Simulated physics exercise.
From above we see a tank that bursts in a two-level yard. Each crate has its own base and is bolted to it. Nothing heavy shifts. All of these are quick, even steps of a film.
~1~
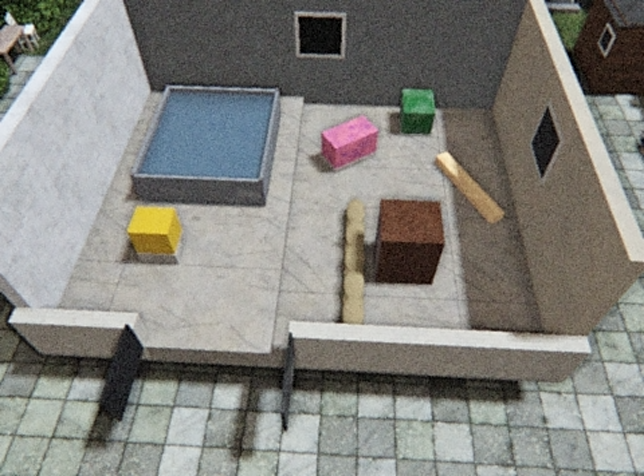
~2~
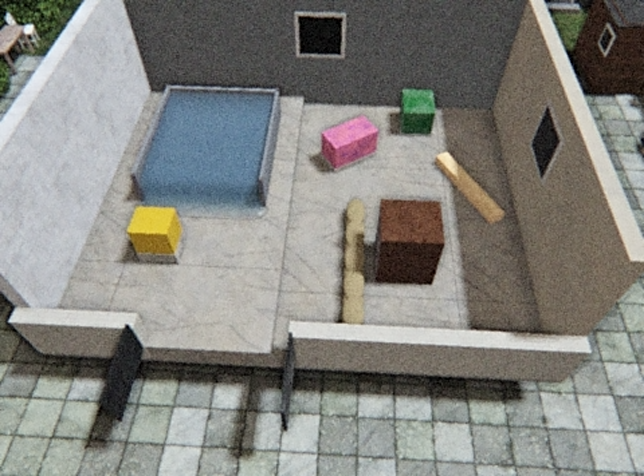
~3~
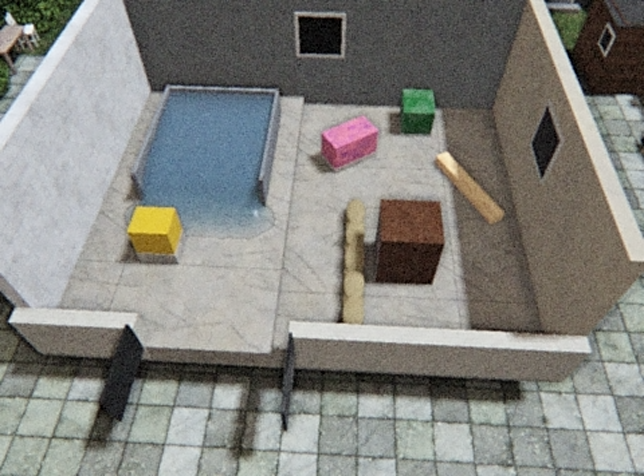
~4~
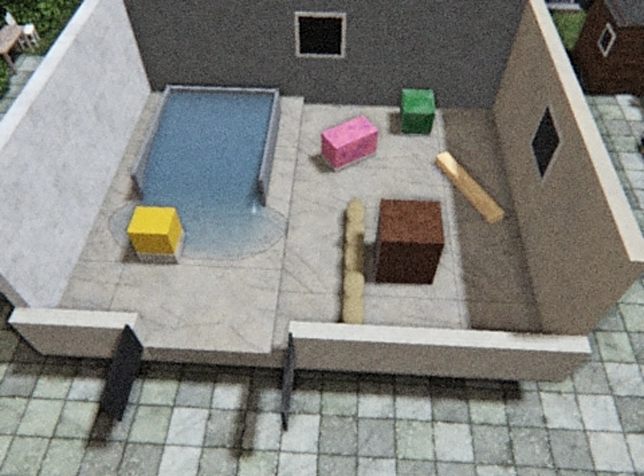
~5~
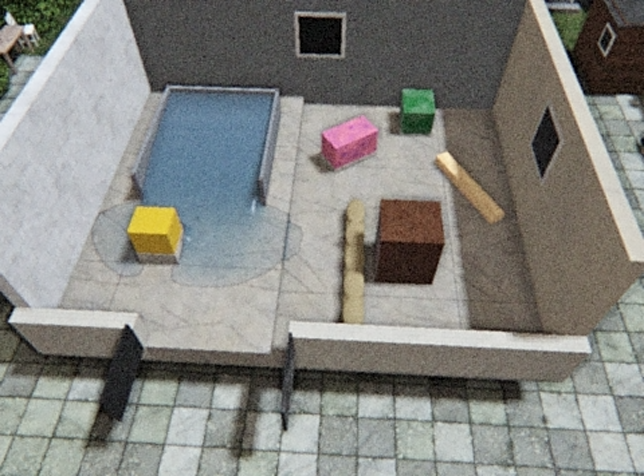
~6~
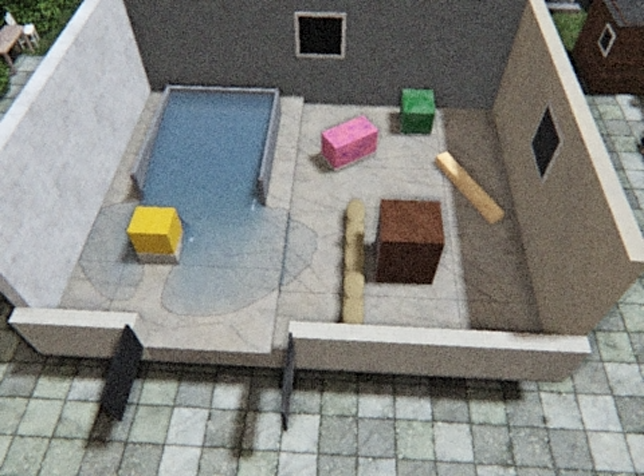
Water pouring from the open front of a tank in a walled yard, spreading across pale paving and around a yellow block.
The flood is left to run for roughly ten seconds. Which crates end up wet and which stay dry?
The pink crate gets wet; the green crate gets wet; the yellow crate gets wet.
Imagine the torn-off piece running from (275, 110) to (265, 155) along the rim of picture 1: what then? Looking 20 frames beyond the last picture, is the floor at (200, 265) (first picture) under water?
I'd say it's left alone there.
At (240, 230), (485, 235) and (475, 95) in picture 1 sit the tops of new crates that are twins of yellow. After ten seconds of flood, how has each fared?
Listed in turn: Overtopped / clear / clear.
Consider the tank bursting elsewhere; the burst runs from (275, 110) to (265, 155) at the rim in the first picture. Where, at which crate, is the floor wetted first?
My pick is the pink crate.
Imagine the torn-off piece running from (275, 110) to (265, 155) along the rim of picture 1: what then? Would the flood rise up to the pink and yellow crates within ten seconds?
My take: The pink crate gets flooded, while the yellow crate stays clear.
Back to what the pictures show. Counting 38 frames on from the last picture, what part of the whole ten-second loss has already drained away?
By my reckoning, 80 %.
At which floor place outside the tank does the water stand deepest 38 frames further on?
Somewhere around pixel (296, 345).
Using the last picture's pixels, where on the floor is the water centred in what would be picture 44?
The water centres close to (240, 227).
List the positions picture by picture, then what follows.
In the first picture, still water in the water tank at (211, 133).
In the second picture, the front is at (139, 203), out from the gap at (201, 193).
In the third picture, the front is at (130, 220), out from the gap at (202, 195).
In the fourth picture, the front is at (116, 230), out from the gap at (202, 196).
In the fifth picture, the front is at (282, 255), out from the gap at (202, 196).
In the sixth picture, the front is at (238, 305), out from the gap at (202, 196).
A moment on, water covers 25 % of the floor; the pink crate not reached, the green crate not reached, the yellow crate water round its plinth.
Next, water covers 30 % of the floor; the pink crate not reached, the green crate not reached, the yellow crate water round its plinth.
Then, water covers 45 % of the floor; the pink crate not reached, the green crate not reached, the yellow crate water round its plinth.
Later, water covers 60 % of the floor; the pink crate water round its plinth, the green crate not reached, the yellow crate water round its plinth.
In the end, water covers 85 % of the floor; the pink crate was topped, the green crate was topped, the yellow crate was topped.
